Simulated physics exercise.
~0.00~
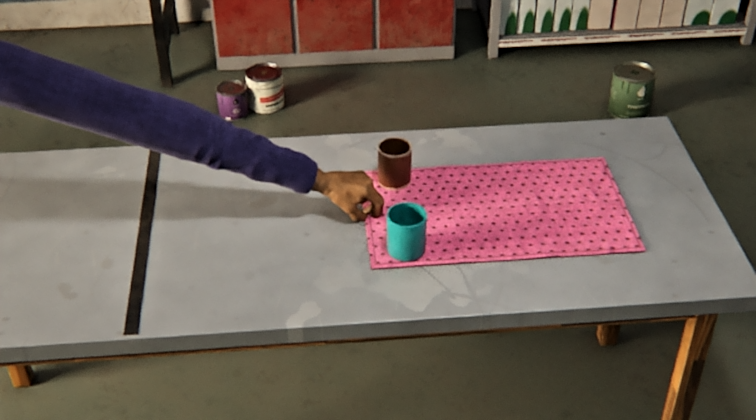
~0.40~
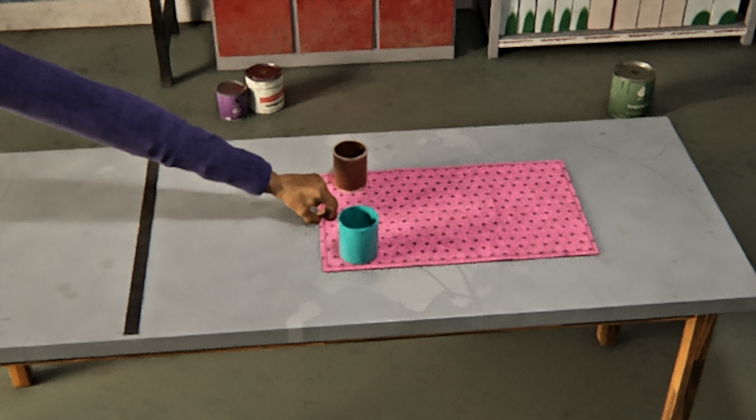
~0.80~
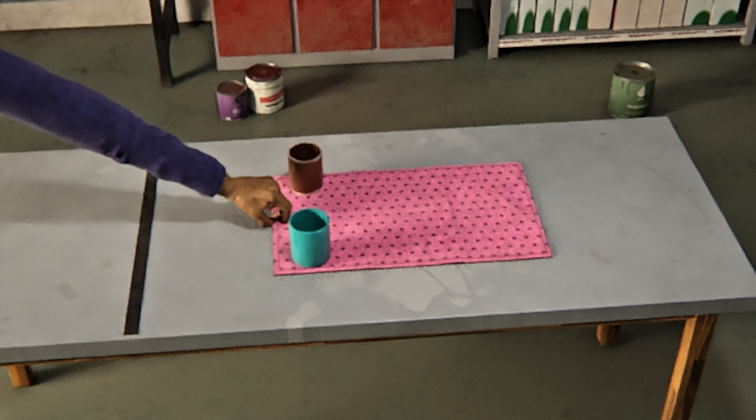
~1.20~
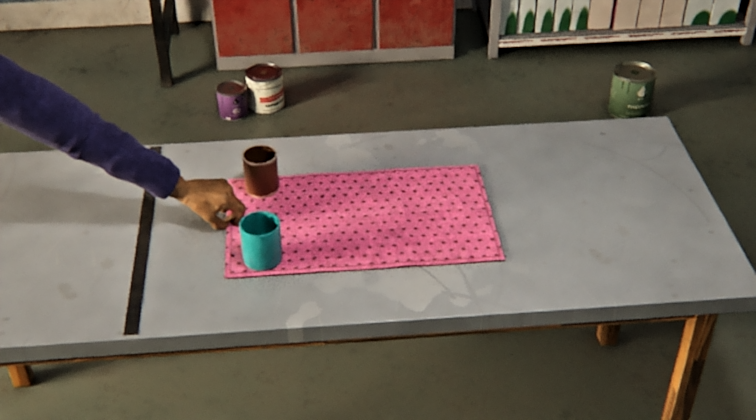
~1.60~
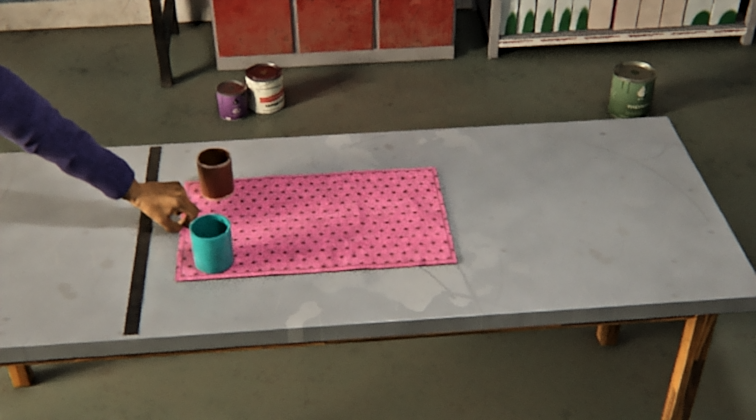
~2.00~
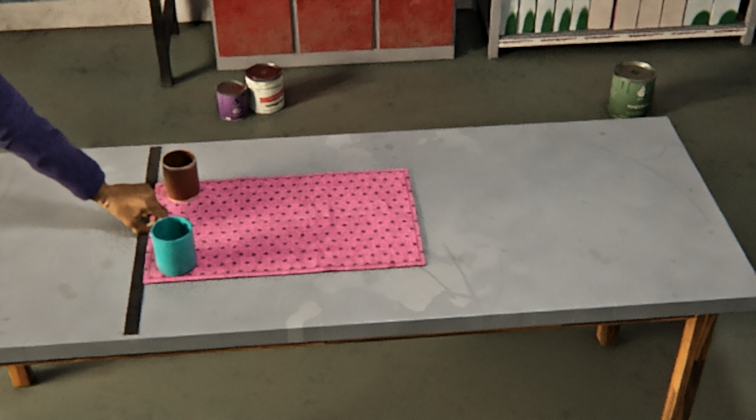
Pink patterned cloth sliding left across a grey workbench, pulled by a hand to a dark tape line, both mugs staying upright.
